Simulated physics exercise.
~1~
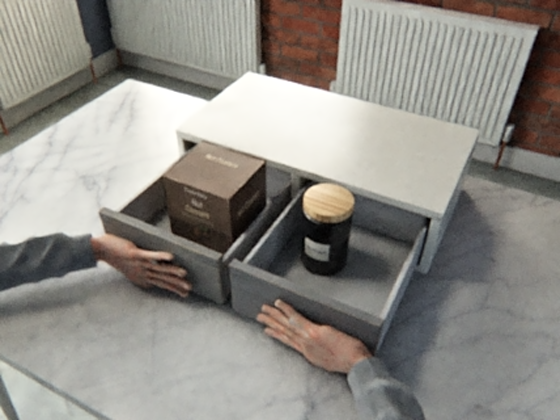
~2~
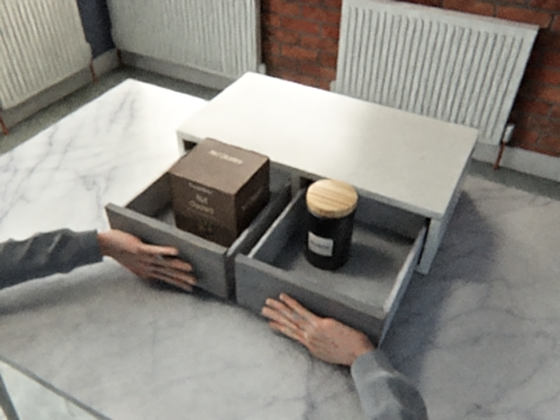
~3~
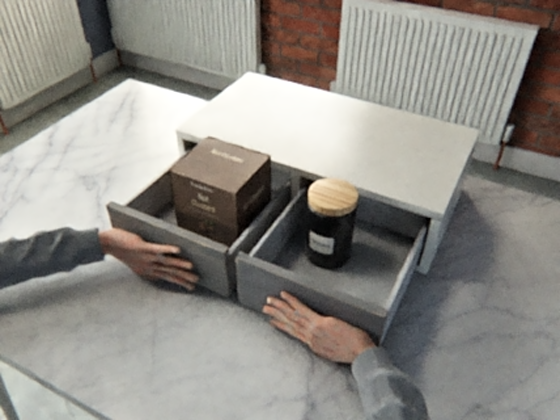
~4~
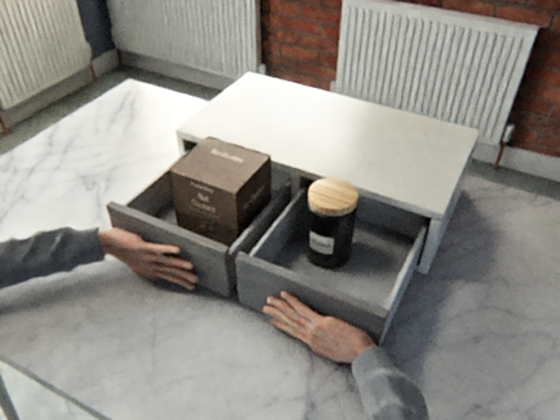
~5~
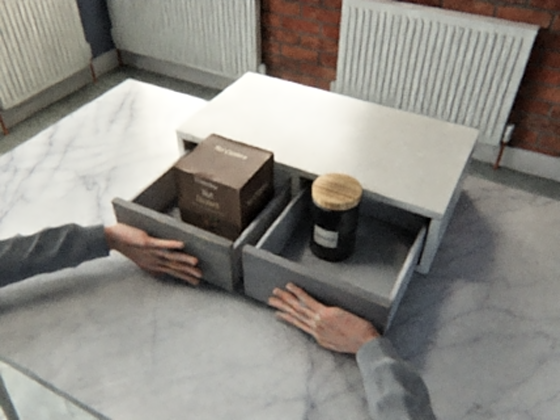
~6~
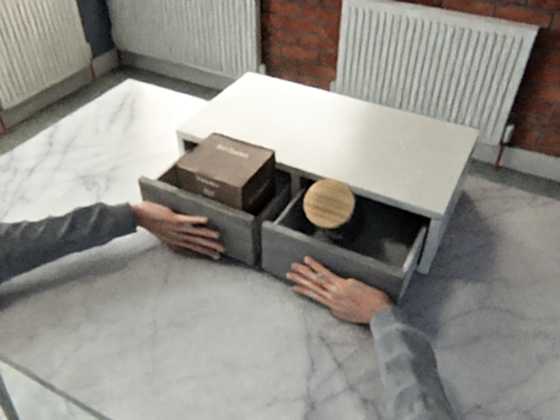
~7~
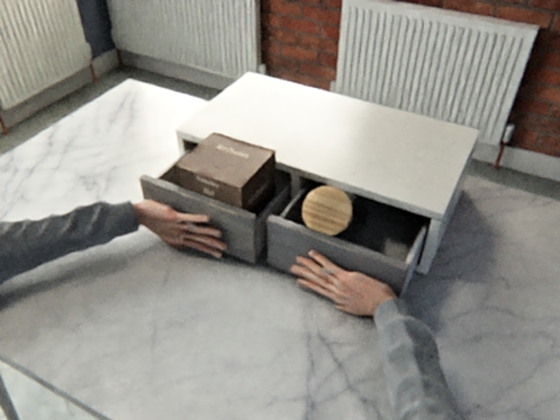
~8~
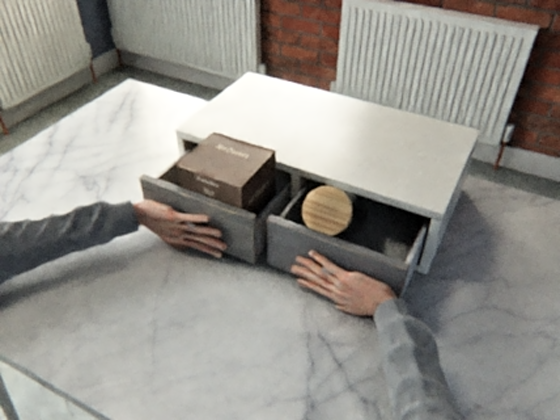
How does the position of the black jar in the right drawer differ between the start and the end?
At the start the black jar stands upright in the drawer, and by the end it is leaning over.
